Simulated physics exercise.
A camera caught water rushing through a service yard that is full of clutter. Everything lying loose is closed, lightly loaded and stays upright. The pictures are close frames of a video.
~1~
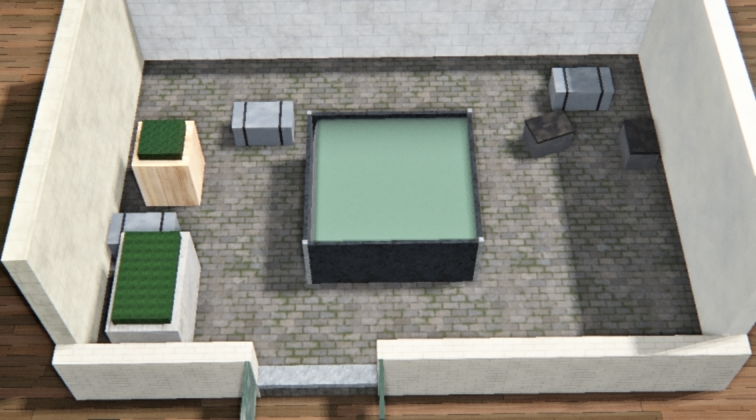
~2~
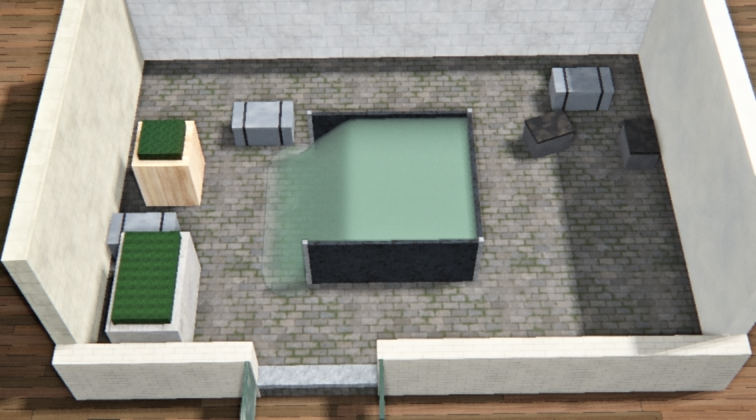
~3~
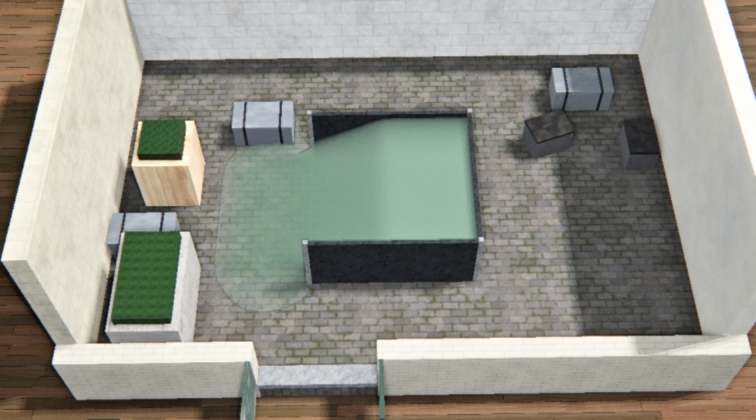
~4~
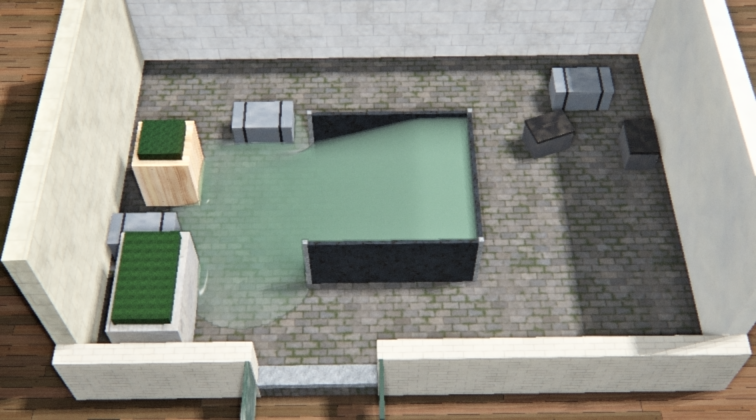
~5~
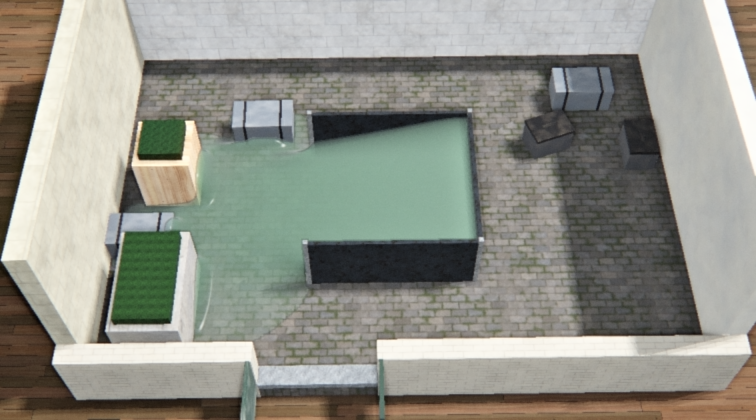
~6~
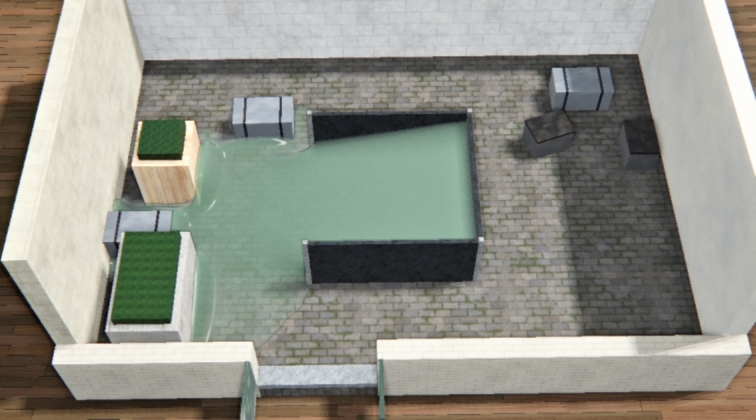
In a walled, cobbled yard, green water poured from the left side of a dark square tank, spread around the boxes on the left, and nudged a couple of them only very slightly.
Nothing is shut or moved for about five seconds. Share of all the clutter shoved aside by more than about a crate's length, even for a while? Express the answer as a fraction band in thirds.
Fraction band: 1/3 to 2/3.
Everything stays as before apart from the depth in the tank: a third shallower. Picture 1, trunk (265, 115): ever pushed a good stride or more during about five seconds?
Covered that distance.
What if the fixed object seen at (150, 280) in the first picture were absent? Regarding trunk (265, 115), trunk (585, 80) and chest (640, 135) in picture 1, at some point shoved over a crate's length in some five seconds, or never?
First object was driven off; second object never went far; third object never went far.
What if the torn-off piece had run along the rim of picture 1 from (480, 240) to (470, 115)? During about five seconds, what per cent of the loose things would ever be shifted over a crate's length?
About 60 per cent.
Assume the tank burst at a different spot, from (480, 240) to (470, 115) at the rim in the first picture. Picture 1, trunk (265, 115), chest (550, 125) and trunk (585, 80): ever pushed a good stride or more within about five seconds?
In turn: Stayed within it, moved that far, moved that far.
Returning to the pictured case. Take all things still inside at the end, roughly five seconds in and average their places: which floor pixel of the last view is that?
Roughly at (510, 155) in the last view.
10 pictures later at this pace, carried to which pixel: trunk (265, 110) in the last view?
Roughly at (276, 74).
A moment on, 0 of 5 are well off their spots; 1 afloat.
Next, 1 of 5 are well off their spots; 1 afloat.
Later, 2 of 5 are well off their spots; 1 afloat.
In the end, 3 of 5 are well off their spots, and 3 have been at some point; 1 afloat.
